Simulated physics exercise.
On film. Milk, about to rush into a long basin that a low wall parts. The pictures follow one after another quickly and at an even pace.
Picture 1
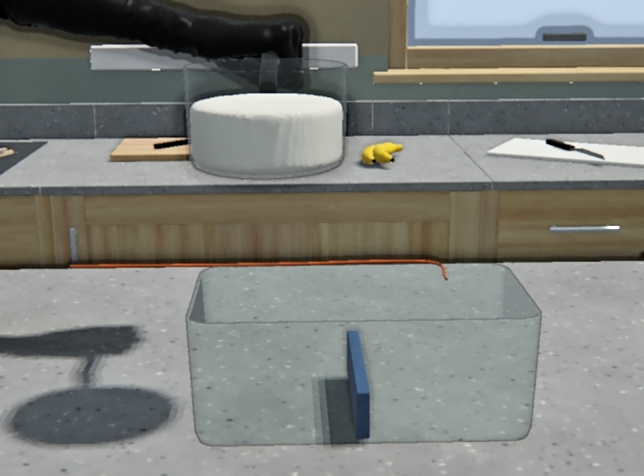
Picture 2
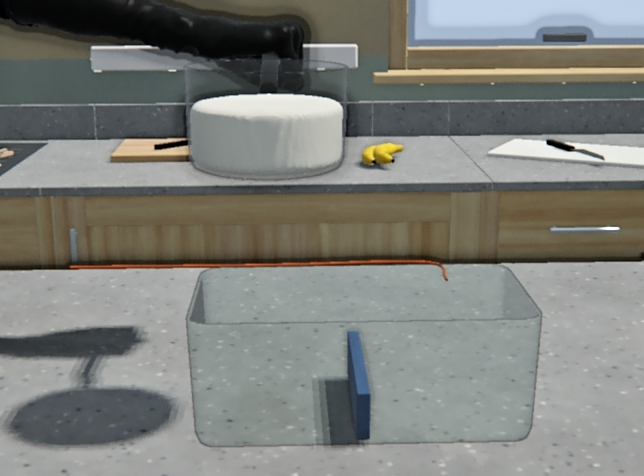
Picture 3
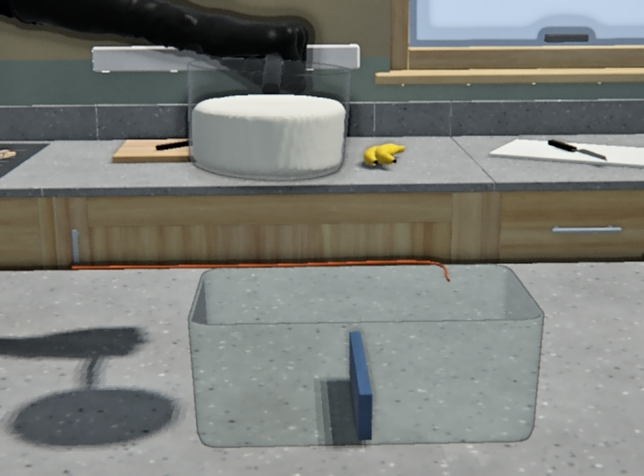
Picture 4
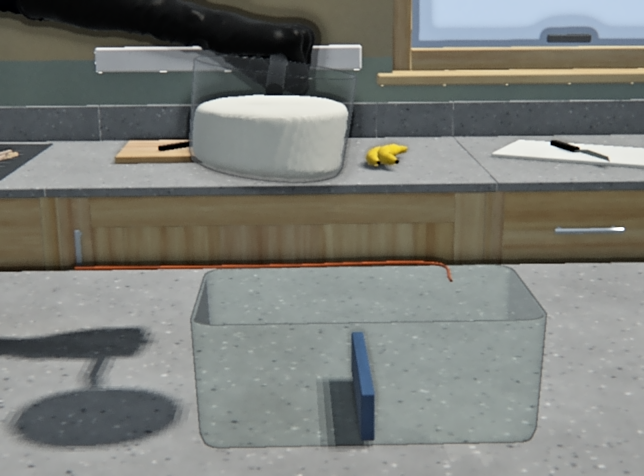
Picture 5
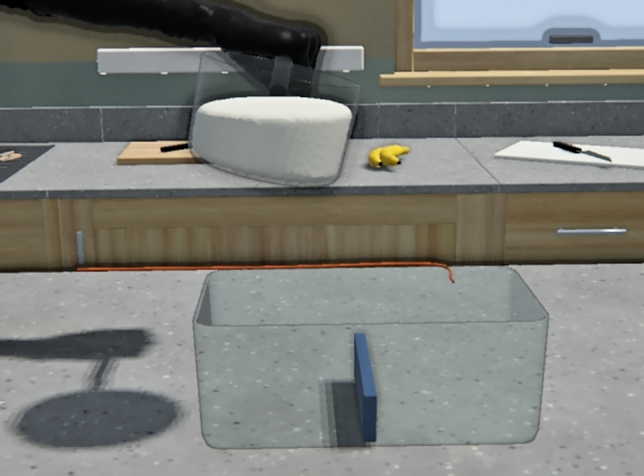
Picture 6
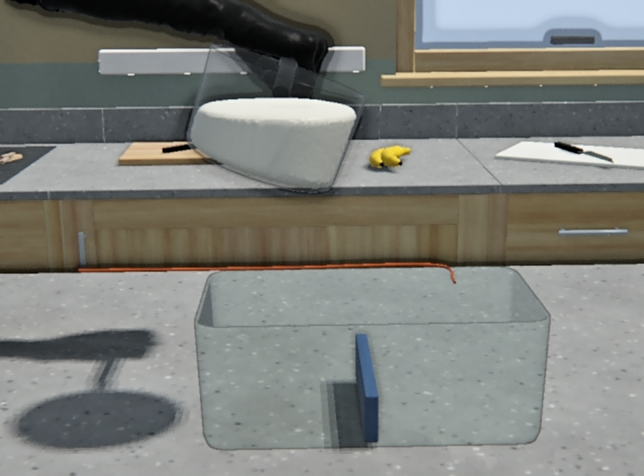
The video shows a black robotic arm holding a clear container of white milk above a long transparent basin with a low blue divider on a kitchen counter, tilting the container gradually to the right while the milk stays inside.
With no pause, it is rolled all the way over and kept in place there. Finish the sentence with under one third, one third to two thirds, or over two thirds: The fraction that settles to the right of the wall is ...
The fraction that settles to the right of the wall is over two thirds.
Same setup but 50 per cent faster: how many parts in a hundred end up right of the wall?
About 85 %.
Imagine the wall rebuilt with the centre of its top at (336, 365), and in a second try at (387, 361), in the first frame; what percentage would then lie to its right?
First try: Roughly 90 per cent; second try: 65 per cent.
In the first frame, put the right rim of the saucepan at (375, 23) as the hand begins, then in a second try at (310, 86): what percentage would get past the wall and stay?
About 90 per cent, then about 65 per cent.
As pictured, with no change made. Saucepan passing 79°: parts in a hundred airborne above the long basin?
Roughly 35 per cent.
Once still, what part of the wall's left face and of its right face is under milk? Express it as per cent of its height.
Once still, it is 0 % on the left and 70 % on the right.
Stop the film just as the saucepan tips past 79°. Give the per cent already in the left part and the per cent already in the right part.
Left part close to 0 in a hundred, right part close to 5.
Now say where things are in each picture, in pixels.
In the first picture, it leans 0°; its right rim is at (346, 67); the milk meets the walls at (191, 104) and (342, 103); the long basin's rim runs from (195, 295) to (523, 291); the wall's top is at (358, 361).
In the second picture, it leans 1°; its right rim is at (346, 69); the milk meets the walls at (191, 105) and (342, 103).
In the third picture, it leans 3°; its right rim is at (350, 73); the milk meets the walls at (193, 106) and (345, 105).
In the fourth picture, it leans 7°; its right rim is at (355, 79); the milk meets the walls at (197, 106) and (347, 105).
In the fifth picture, it leans 13°; its right rim is at (360, 88); the milk meets the walls at (197, 108) and (351, 108).
In the sixth picture, it leans 19°; its right rim is at (364, 99); the milk meets the walls at (198, 108) and (356, 110).
A moment on, the saucepan is tipped on its side and 59 per cent is still to pour, 0 is left of the wall and 7 right of it.
Next, the saucepan is tipped right over and 10 per cent is still to pour, 3 is left of the wall and 72 right of it.
Then the saucepan is tipped right over and 0 per cent is still to pour, 6 is left of the wall and 92 right of it.
Later the saucepan is tipped right over and 0 per cent is still to pour, 6 is left of the wall and 92 right of it.
At rest 6 per cent lies left of the wall, 92 right of it and 1 outside.
